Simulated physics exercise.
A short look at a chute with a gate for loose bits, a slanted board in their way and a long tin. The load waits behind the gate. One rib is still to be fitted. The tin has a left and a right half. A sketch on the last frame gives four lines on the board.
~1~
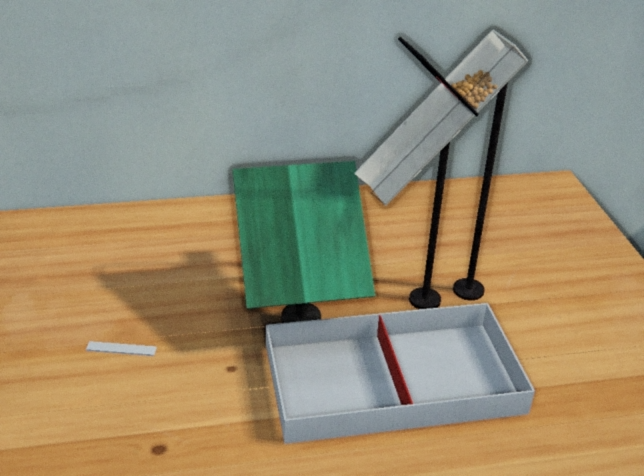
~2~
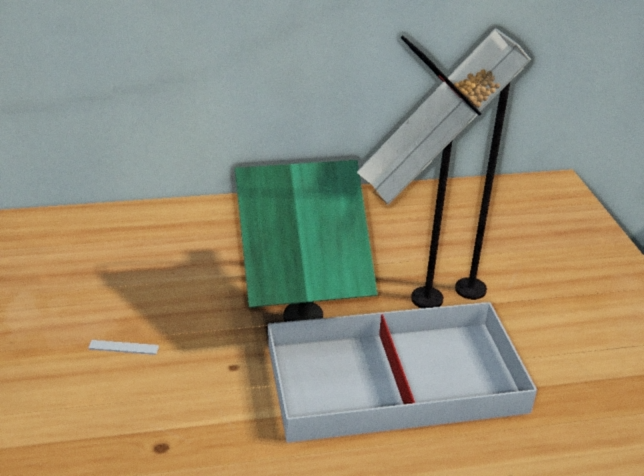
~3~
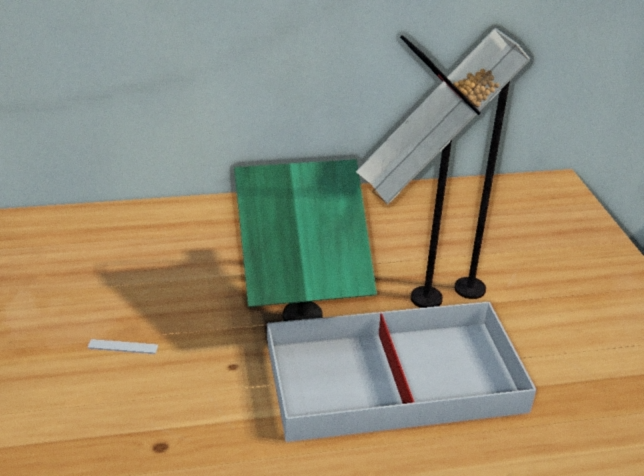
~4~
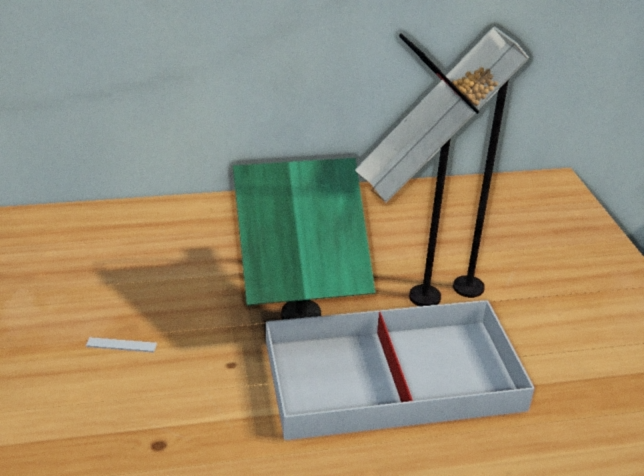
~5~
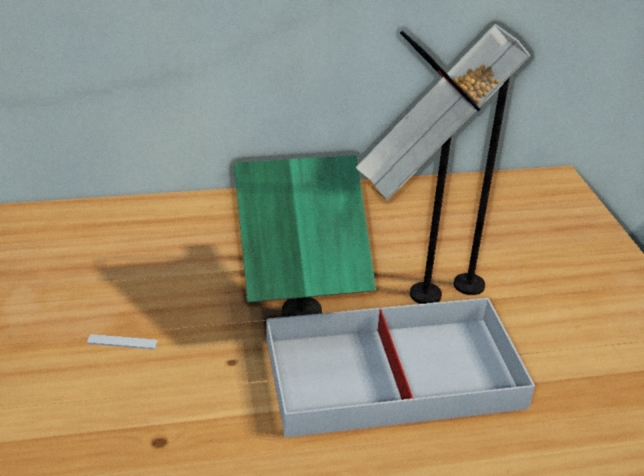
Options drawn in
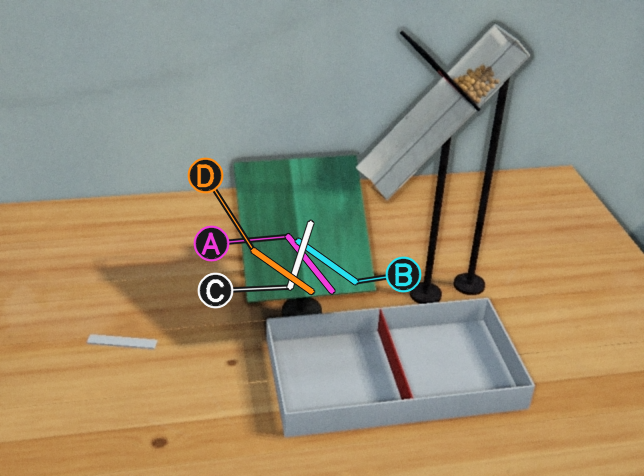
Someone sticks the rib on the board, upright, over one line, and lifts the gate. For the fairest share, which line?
Line B does it best.
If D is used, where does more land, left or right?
The left half.
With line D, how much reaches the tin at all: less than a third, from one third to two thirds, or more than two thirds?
Line D gives more than two thirds.
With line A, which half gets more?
Left.
On the marked copy, line A from (288, 236) to (331, 290); line B from (298, 241) to (355, 281); line C from (310, 223) to (290, 287); line D from (253, 250) to (311, 291).
For line A, of what is caught, the bulk in the left half, a small share in the right.
For line B, of what is caught, close to a third in the left half, close to two thirds in the right.
For line C, of what is caught, the whole lot in the left half, none at all in the right.
For line D, of what is caught, all but a few in the left half, only a few in the right.
